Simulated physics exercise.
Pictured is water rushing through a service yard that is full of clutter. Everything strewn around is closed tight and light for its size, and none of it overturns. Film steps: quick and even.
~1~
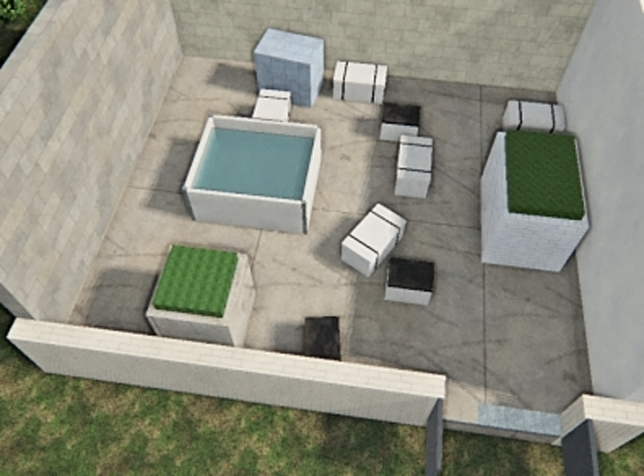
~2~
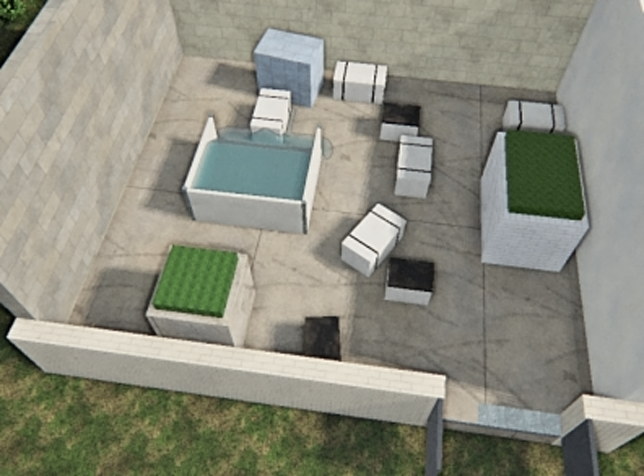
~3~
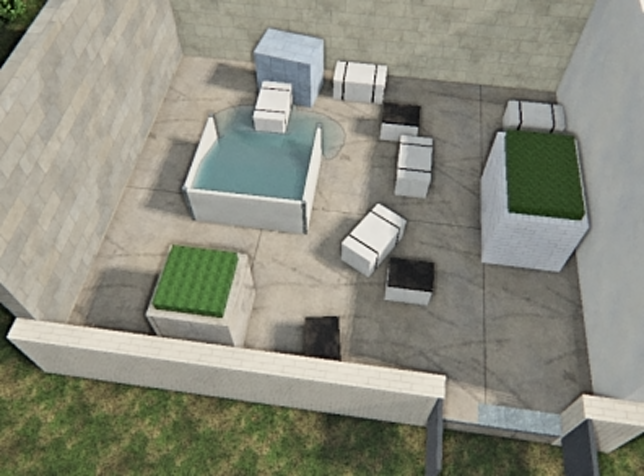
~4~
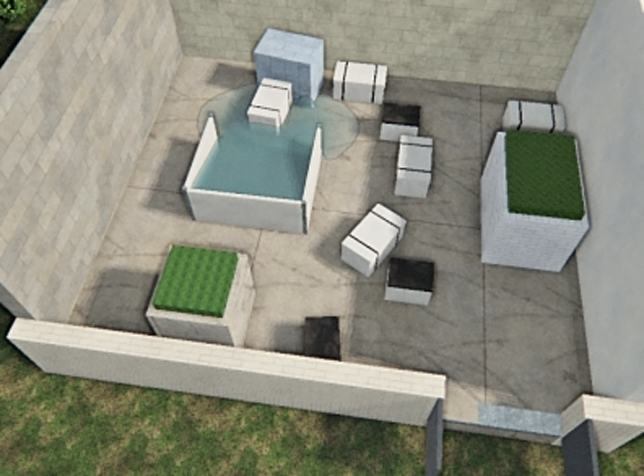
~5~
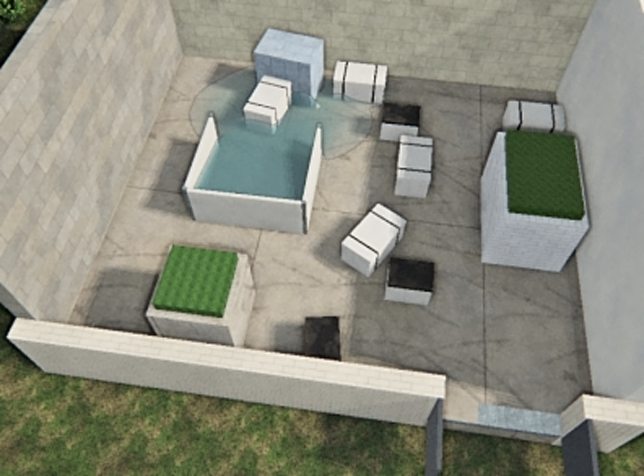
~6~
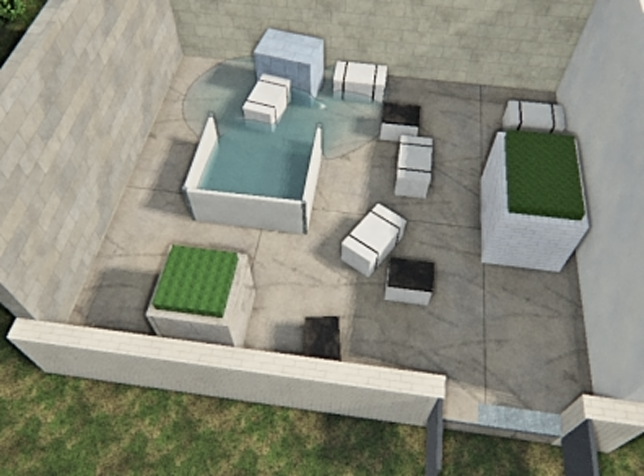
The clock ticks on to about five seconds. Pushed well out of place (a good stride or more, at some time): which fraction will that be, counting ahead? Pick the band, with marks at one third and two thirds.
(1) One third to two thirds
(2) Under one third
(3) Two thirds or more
1.
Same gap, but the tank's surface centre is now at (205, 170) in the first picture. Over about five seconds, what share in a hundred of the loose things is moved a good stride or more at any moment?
Near 40 in a hundred.
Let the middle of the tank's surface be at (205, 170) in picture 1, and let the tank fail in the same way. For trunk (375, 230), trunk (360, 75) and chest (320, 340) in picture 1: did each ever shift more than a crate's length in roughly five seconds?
Not far, Far enough, Not far.
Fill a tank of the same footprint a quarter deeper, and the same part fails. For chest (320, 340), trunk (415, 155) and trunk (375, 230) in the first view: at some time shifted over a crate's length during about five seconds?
The first stopped before it, the second stopped before it, the third stopped before it.
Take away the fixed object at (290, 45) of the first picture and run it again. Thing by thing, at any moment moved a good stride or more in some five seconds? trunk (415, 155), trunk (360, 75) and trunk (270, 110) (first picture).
First one never went far; second one was driven off; third one was driven off.
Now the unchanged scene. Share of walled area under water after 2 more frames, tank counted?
I'd estimate around 25 percent.
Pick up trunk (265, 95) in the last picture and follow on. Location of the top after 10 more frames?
At about (184, 71).
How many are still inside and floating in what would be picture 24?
Count: 2.
A moment on, 0 of 8 are well off their spots; 1 afloat.
Next, 1 of 8 are well off their spots; 2 afloat.
Later, 3 of 8 are well off their spots; 2 afloat.
In the end, 4 of 8 are well off their spots, and 4 have been at some point; 2 afloat.
